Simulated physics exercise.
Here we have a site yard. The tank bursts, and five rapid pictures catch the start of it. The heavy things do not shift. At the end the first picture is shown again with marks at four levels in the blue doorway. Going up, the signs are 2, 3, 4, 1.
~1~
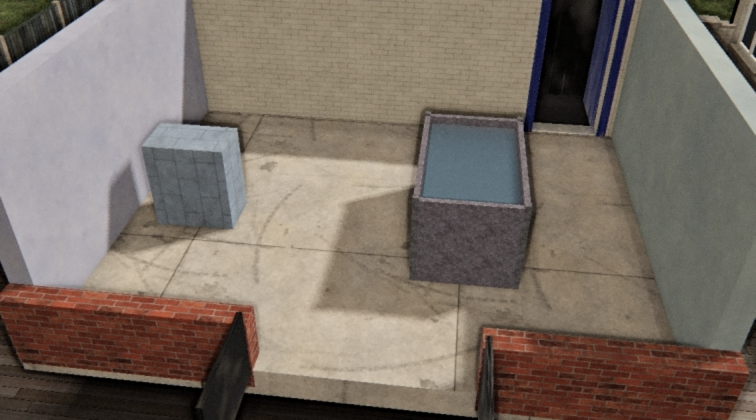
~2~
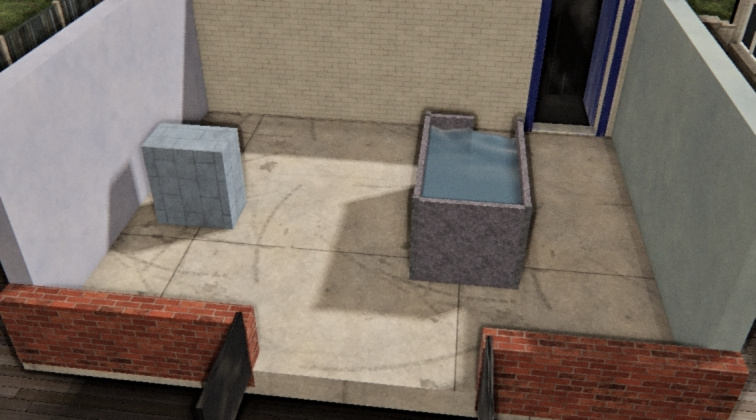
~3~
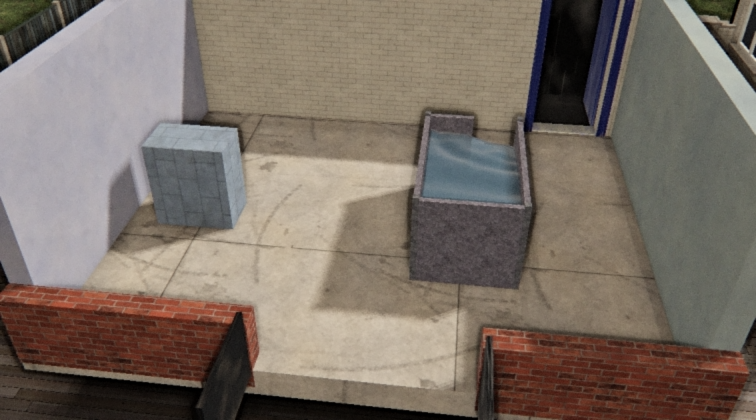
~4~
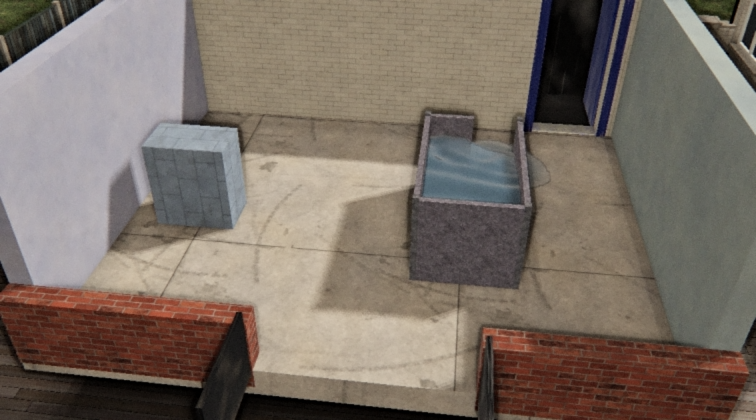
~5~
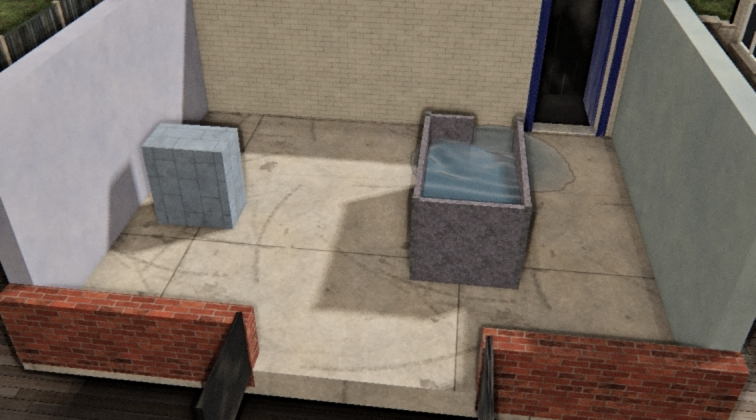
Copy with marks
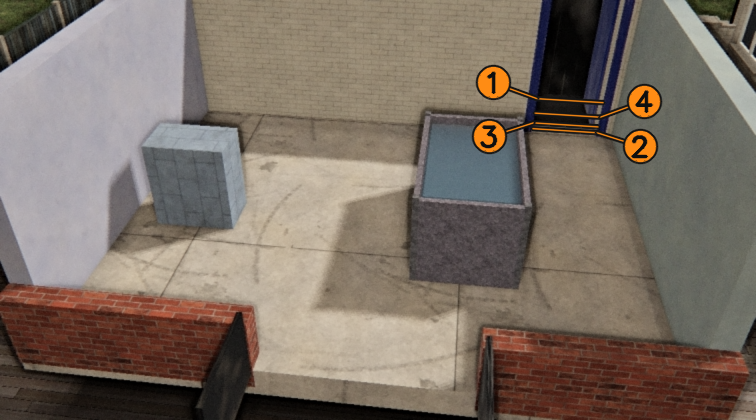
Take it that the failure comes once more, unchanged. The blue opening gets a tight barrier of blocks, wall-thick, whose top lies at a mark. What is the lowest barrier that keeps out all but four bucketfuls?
Use mark 4.
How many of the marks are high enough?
Two of the four.
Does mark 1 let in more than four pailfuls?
No, that is safe.
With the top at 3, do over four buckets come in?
Yes, that goes wrong.
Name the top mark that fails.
Here it is mark 3.
On the marked copy, 1 at (570, 100); 2 at (564, 130); 3 at (565, 124); 4 at (567, 115); from the bottom up 2, 3, 4, 1.
With 1, nothing gets over.
With 2, dozens of bucketfuls pour in.
With 3, about 12 bucketfuls get in.
With 4, a bucket or two gets in.
